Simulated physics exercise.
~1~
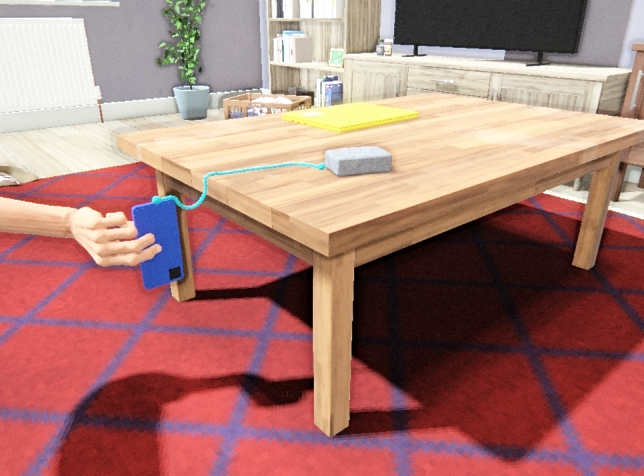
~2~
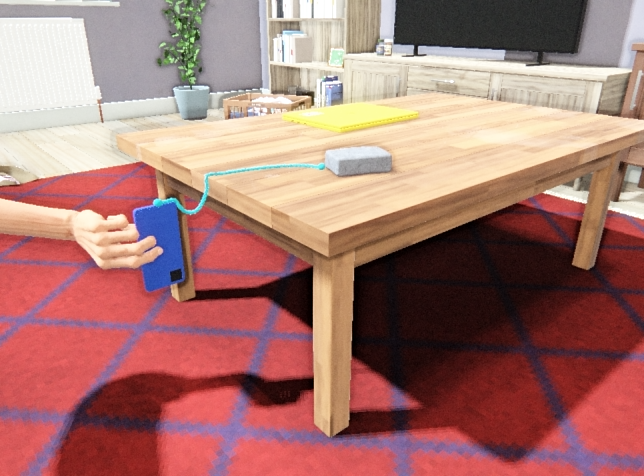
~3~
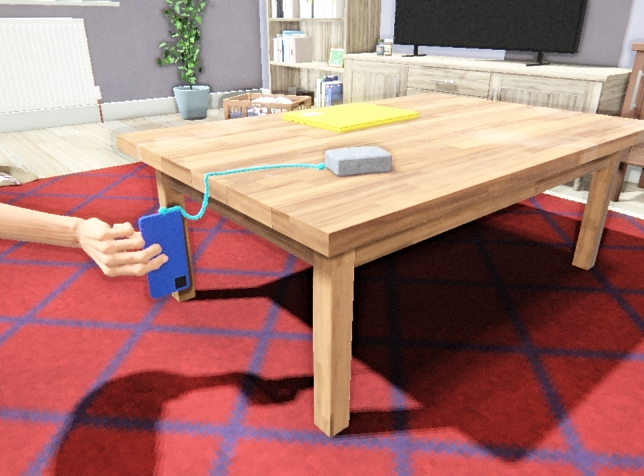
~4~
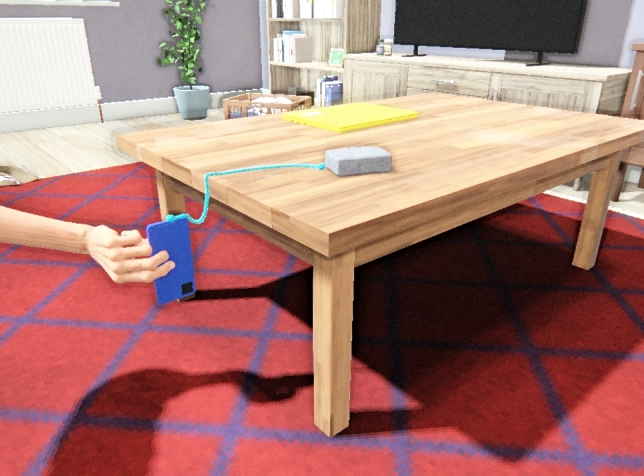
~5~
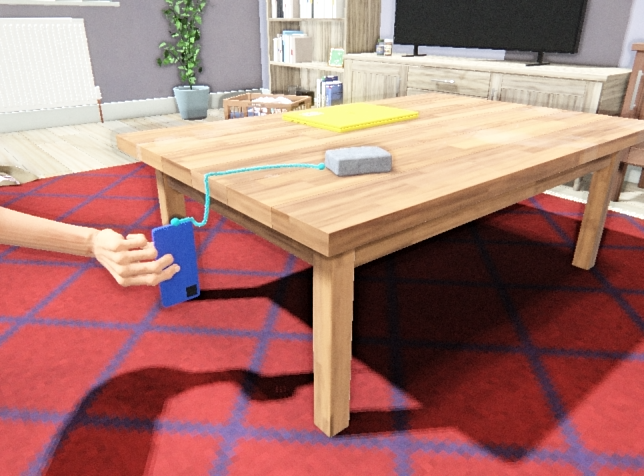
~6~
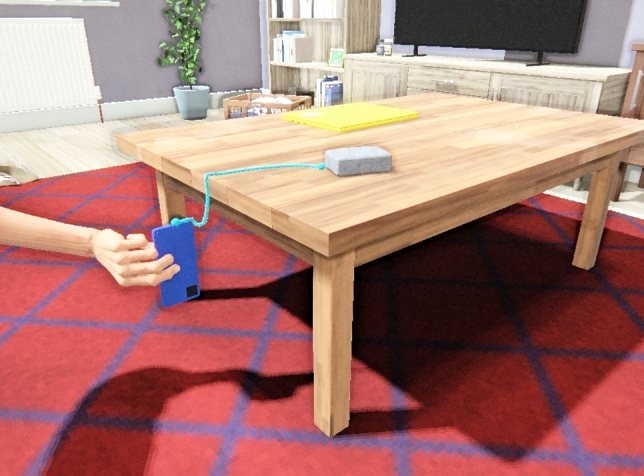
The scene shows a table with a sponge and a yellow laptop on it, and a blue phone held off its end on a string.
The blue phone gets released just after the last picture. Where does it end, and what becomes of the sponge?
The blue phone makes it down. The sponge falls as well.
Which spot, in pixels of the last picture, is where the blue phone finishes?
Centre of the object: (197, 413).
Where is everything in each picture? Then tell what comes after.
In the first frame, blue phone (159, 244); yellow laptop (352, 113); sponge (358, 151).
In the second frame, blue phone (160, 247).
In the third frame, blue phone (165, 254).
In the fourth frame, blue phone (173, 261); string through (281, 166) (229, 173).
In the fifth frame, blue phone (177, 264); string through (281, 166) (229, 173).
In the sixth frame, blue phone (177, 264); yellow laptop (352, 113); sponge (358, 151); string tied to the sponge, with little slack.
Then, 0.32 s later than the last view, phone on the floor near (190, 361); laptop as before; sponge tugged along near (257, 169).
Then, 0.54 s later than the last view, phone on the floor near (197, 413); laptop as before; sponge over the edge.
Finally, phone on the floor near (197, 413); laptop as before; sponge down on the floor. The blue phone drops all the way and the sponge is dragged off.
